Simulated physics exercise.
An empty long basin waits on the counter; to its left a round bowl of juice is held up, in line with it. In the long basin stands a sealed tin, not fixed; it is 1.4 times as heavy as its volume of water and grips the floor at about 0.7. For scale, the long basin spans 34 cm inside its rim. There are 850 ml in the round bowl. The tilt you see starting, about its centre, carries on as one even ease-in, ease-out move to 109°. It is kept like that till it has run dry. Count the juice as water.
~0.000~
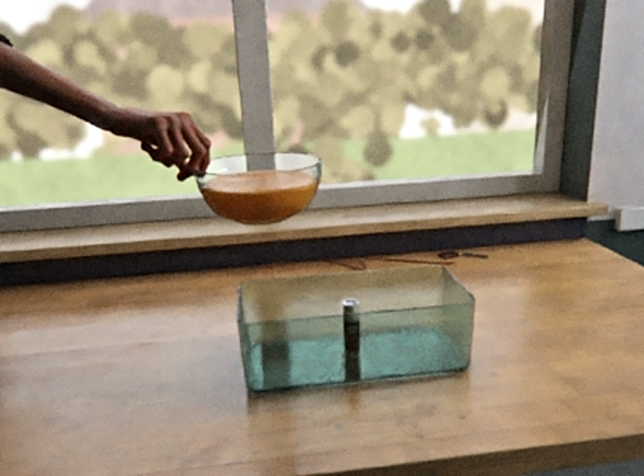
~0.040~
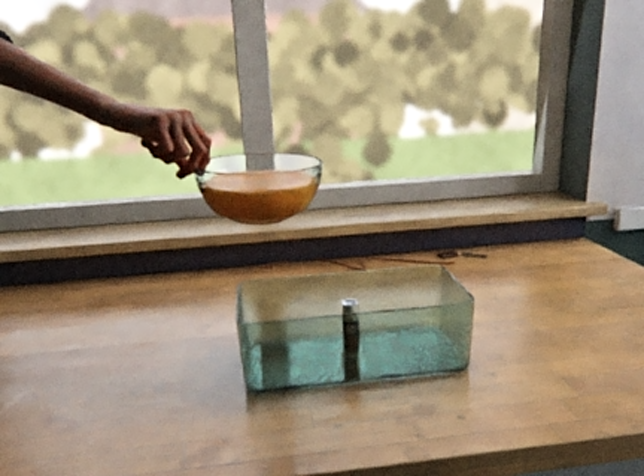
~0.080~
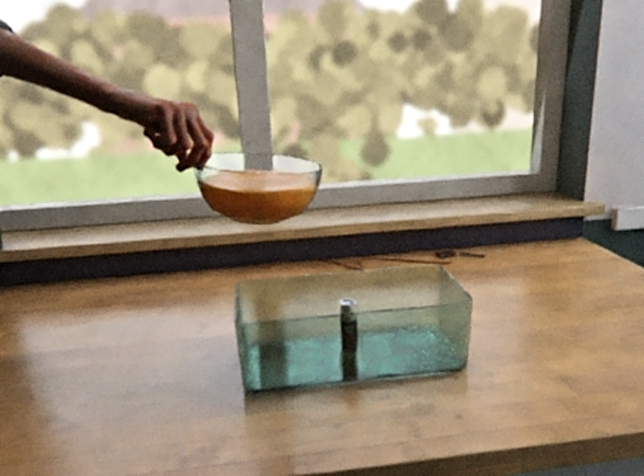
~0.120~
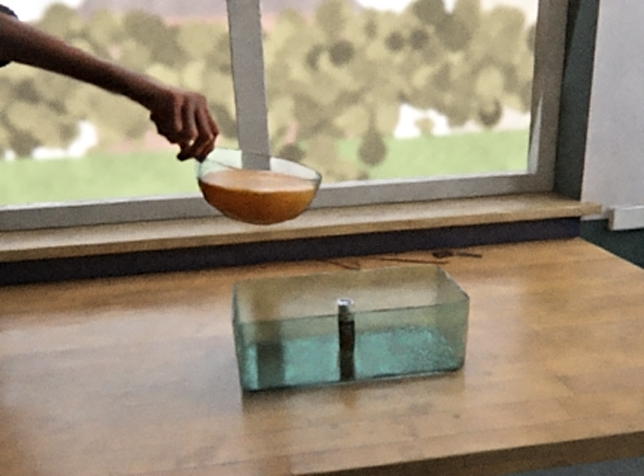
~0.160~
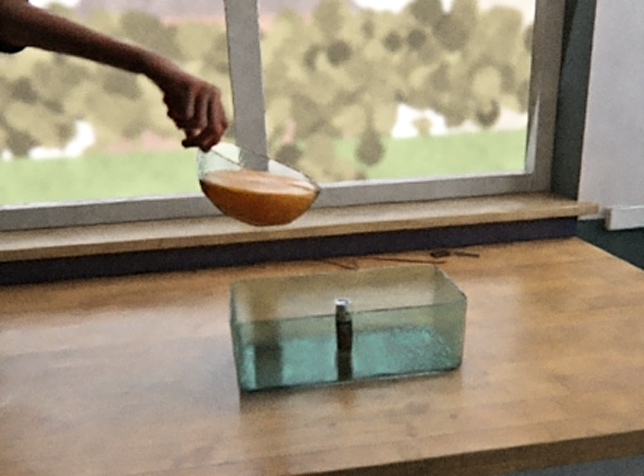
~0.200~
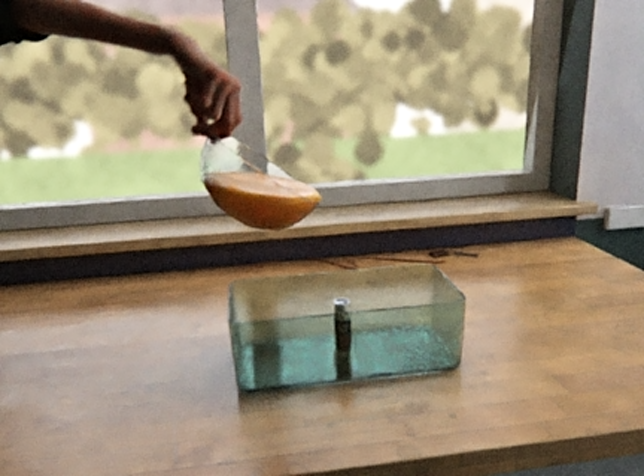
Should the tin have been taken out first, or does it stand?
It falls.
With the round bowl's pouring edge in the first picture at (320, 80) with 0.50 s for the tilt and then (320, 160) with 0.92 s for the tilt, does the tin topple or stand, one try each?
First it falls; then it stays up.
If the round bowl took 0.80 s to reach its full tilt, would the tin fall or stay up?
Then it remains upright.
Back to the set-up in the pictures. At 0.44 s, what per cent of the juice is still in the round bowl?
Near 6 in a hundred.
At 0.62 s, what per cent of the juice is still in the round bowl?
Some 0 per cent.
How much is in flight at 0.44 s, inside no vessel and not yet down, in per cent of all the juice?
Some 52 per cent.
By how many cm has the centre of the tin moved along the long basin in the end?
About 6.0 cm.
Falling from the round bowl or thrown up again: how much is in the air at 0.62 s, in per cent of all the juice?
About 7 per cent.
Then, 0.44 s in, the tilt is 105° and 6 per cent is still to pour; the tin stands where it began.
Then, 0.62 s in, the tilt is 109° and 0 per cent is still to pour; the tin leans 7°.
Then, 0.80 s in, the tilt is 109° and 0 per cent is still to pour; the tin leans 38°.
Then, 1.00 s in, the tilt is 109° and 0 per cent is still to pour; the tin lies on its side.
Finally, the tin lies on its side.
